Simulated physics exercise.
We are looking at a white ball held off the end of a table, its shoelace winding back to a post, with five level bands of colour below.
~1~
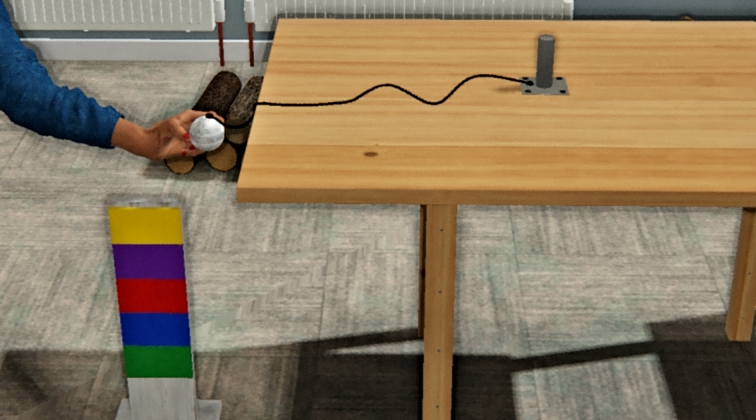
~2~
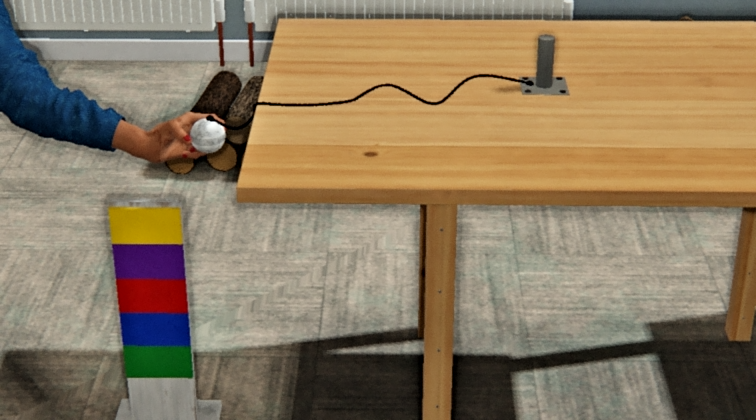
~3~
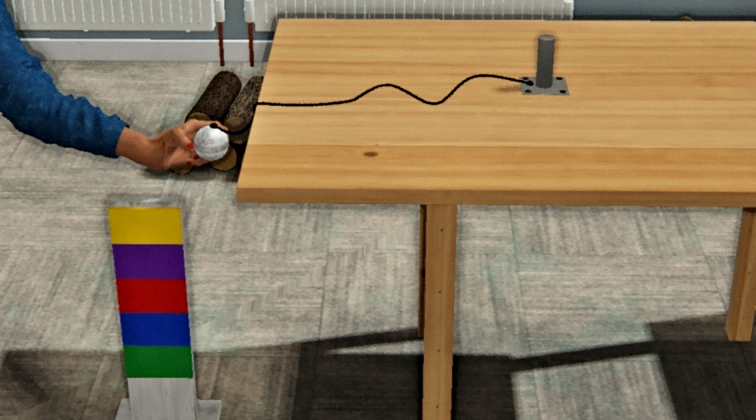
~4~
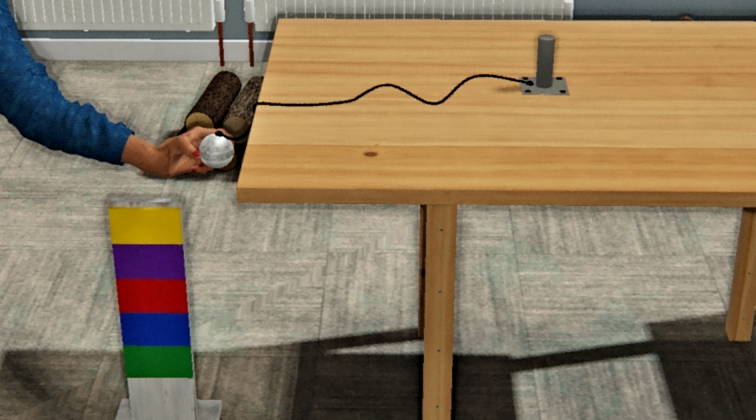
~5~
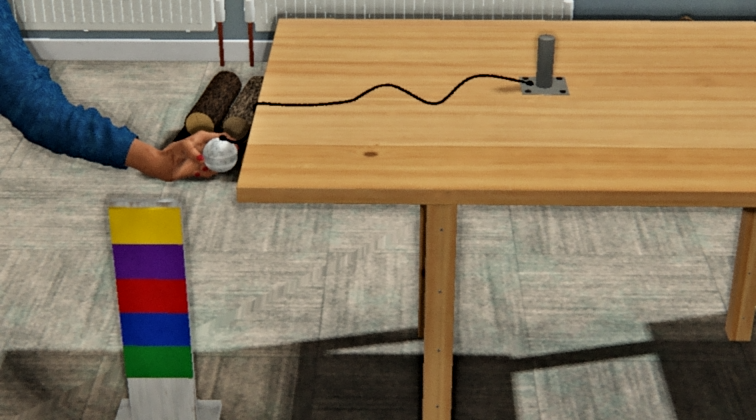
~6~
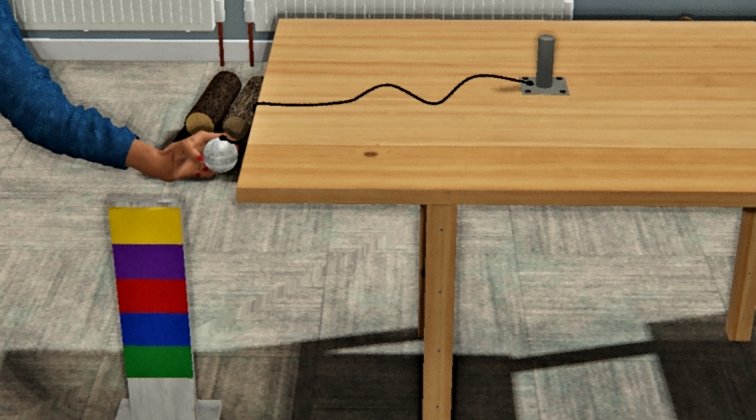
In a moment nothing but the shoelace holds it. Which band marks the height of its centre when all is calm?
At purple.
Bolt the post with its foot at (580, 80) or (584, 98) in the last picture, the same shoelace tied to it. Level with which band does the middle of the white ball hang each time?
It would be yellow; yellow.
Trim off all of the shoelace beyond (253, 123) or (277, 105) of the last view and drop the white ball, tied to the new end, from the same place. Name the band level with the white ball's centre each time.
Try by try: Yellow; above them all.
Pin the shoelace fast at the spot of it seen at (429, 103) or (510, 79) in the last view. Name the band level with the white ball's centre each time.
In that order: Yellow; purple.
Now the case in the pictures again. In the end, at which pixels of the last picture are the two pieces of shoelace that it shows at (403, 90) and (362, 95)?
They go to (338, 92) and to (279, 94).
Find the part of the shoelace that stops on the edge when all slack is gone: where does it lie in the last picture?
That spot is around (349, 101).
Early on, ball near (283, 235); level with yellow.
Midway, ball near (250, 249); level with purple.
Finally, ball near (257, 253); level with purple. Its centre hangs level with the purple band.
